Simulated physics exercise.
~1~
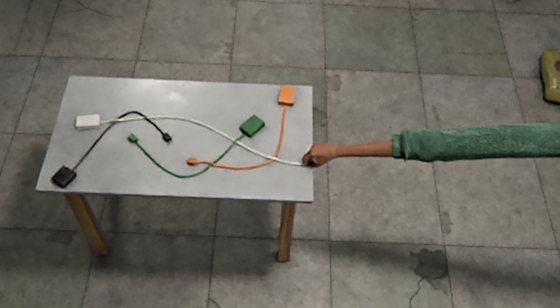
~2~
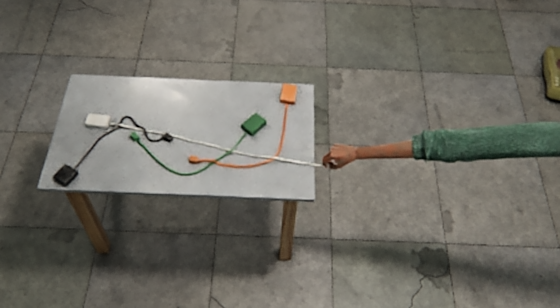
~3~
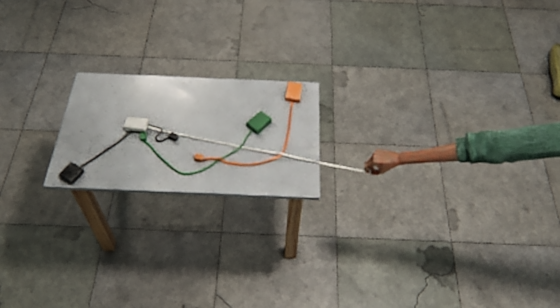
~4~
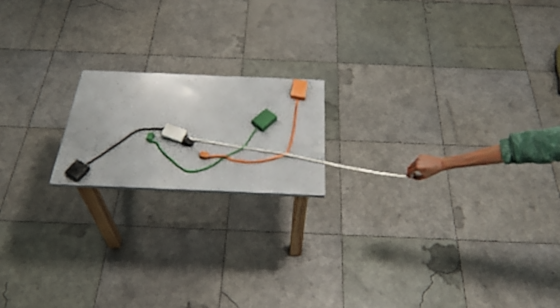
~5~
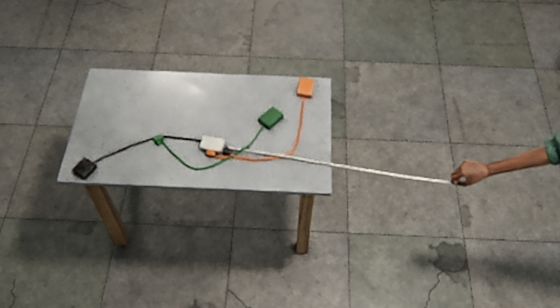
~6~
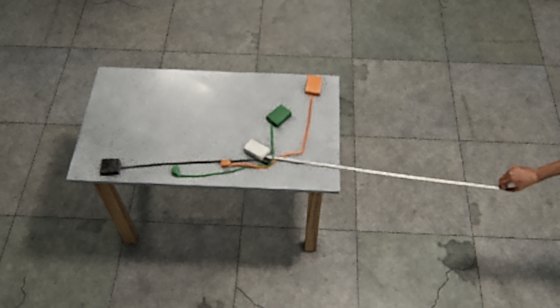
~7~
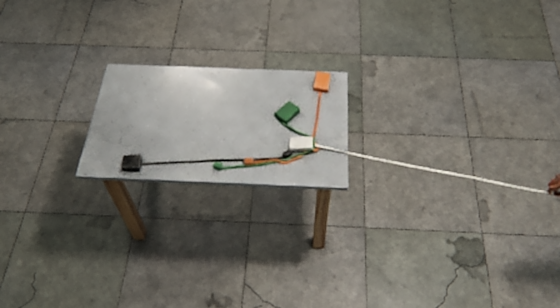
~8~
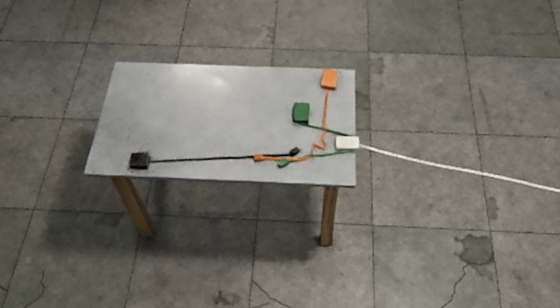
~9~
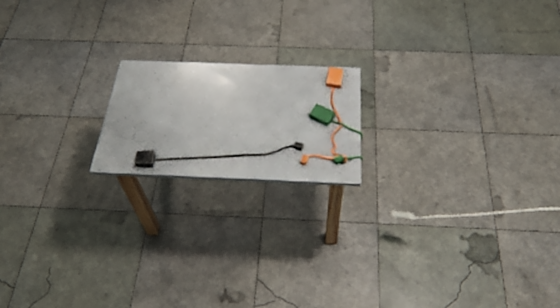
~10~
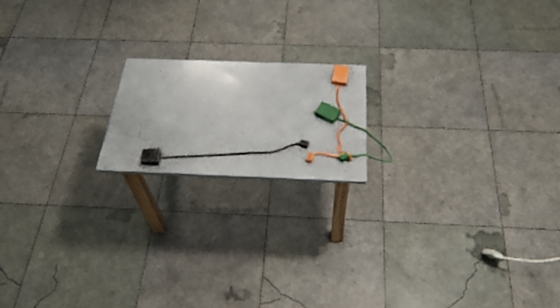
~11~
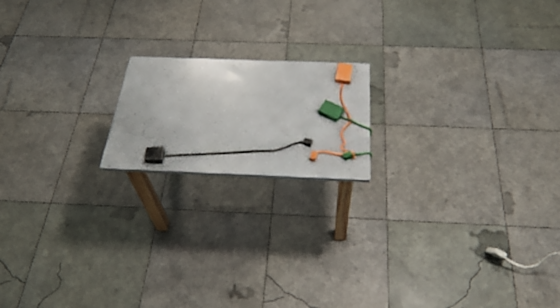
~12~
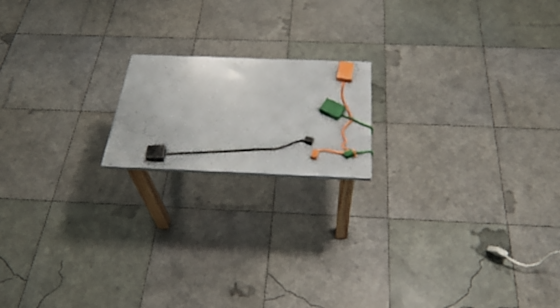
A hand in a green sleeve grips the end of a white lead on a grey table, seen from above on a tiled floor. Black, green and orange leads with small boxes of matching colours overlap it, the black box at the left and the orange at the far right corner. The hand pulls rightwards, dragging the white charger across the table, and the black lead straightens while its box slides a little. The green and orange plugs get swept right too. The white charger slips off the right edge and lands on the floor, leaving the other three leads on the table, with a green loop overhanging the edge.
